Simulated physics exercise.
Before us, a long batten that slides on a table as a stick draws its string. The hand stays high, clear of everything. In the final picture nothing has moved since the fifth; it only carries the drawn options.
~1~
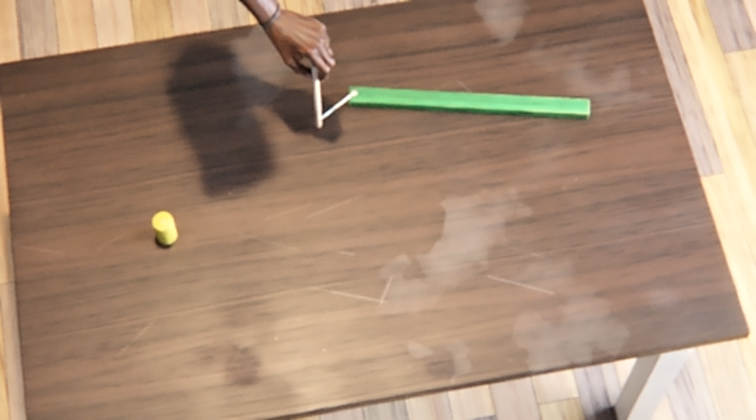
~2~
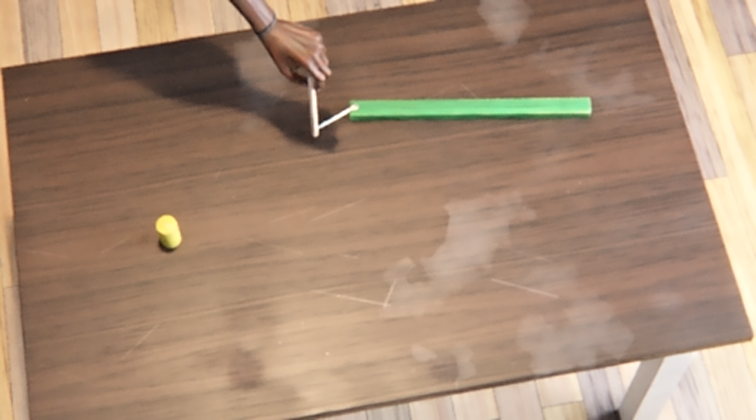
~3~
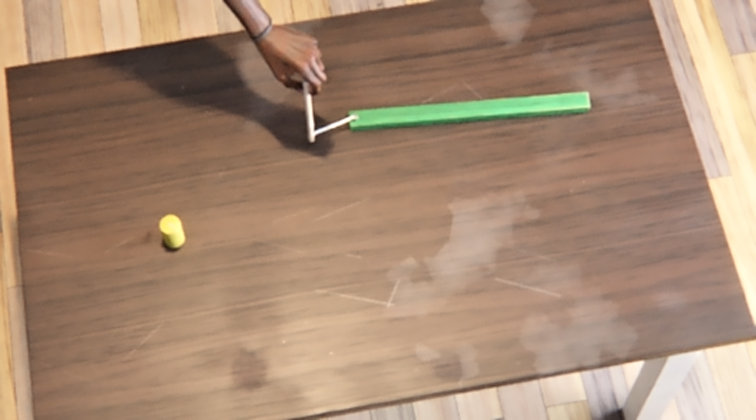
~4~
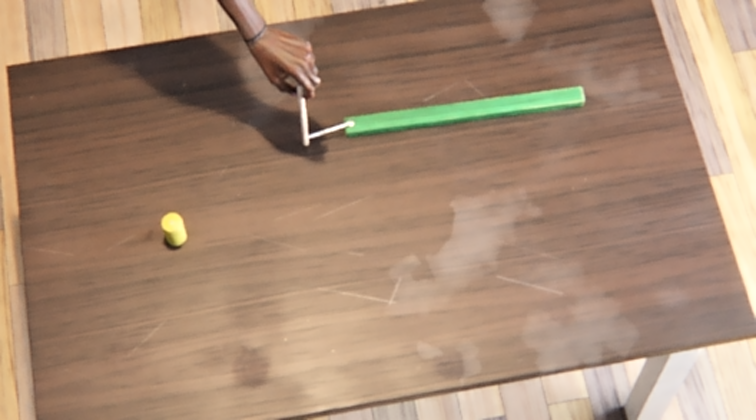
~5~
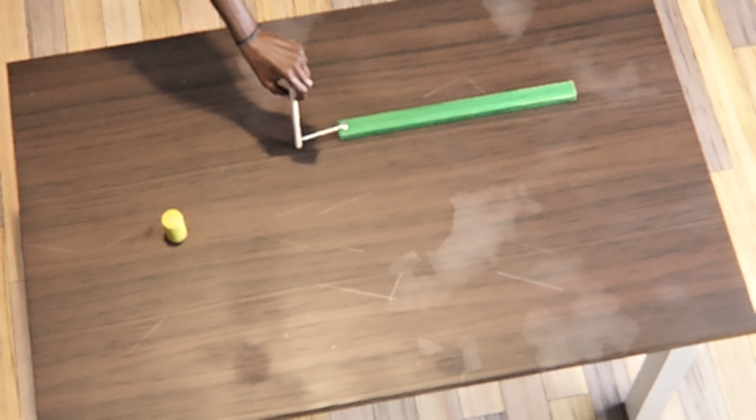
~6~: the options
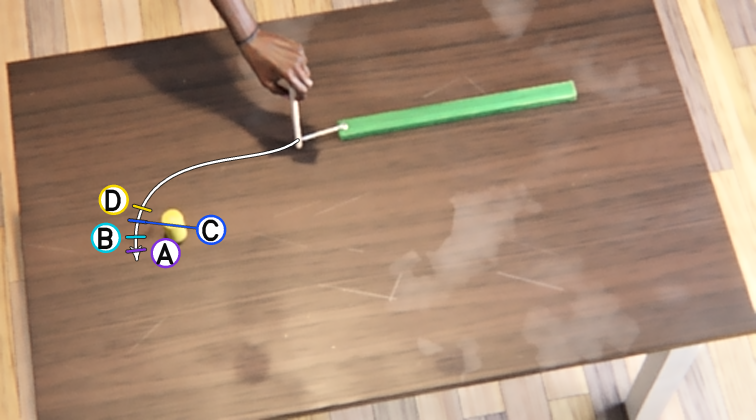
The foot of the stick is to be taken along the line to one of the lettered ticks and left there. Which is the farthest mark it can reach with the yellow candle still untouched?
All is well up to B.
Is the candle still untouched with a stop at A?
For that mark, no.
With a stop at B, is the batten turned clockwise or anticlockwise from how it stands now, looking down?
For that mark, anticlockwise.
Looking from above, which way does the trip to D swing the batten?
Anticlockwise.
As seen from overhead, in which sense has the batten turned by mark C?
Anticlockwise.
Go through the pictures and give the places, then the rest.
The first picture shows green batten (469, 100); yellow candle (165, 229).
The second picture shows green batten (470, 106); yellow candle (169, 232).
The third picture shows green batten (469, 109); yellow candle (172, 232).
The fourth picture shows green batten (465, 109); yellow candle (174, 230).
The fifth picture shows green batten (457, 108); yellow candle (174, 226).
On the marked copy, A at (136, 250); B at (136, 237); C at (138, 221); D at (142, 208); the route from (298, 140) via (186, 170) to (137, 260).
Taking B. A third of the way, foot of the stick (229, 160), middle of the batten (390, 125).
Two thirds of the way, foot of the stick (161, 185), middle of the batten (322, 141).
When it is over, foot of the stick (136, 238), middle of the batten (284, 160); nothing has been touched.
As for the rest, A is too far, the candle has been hit; C is safe but short; D is safe but short.
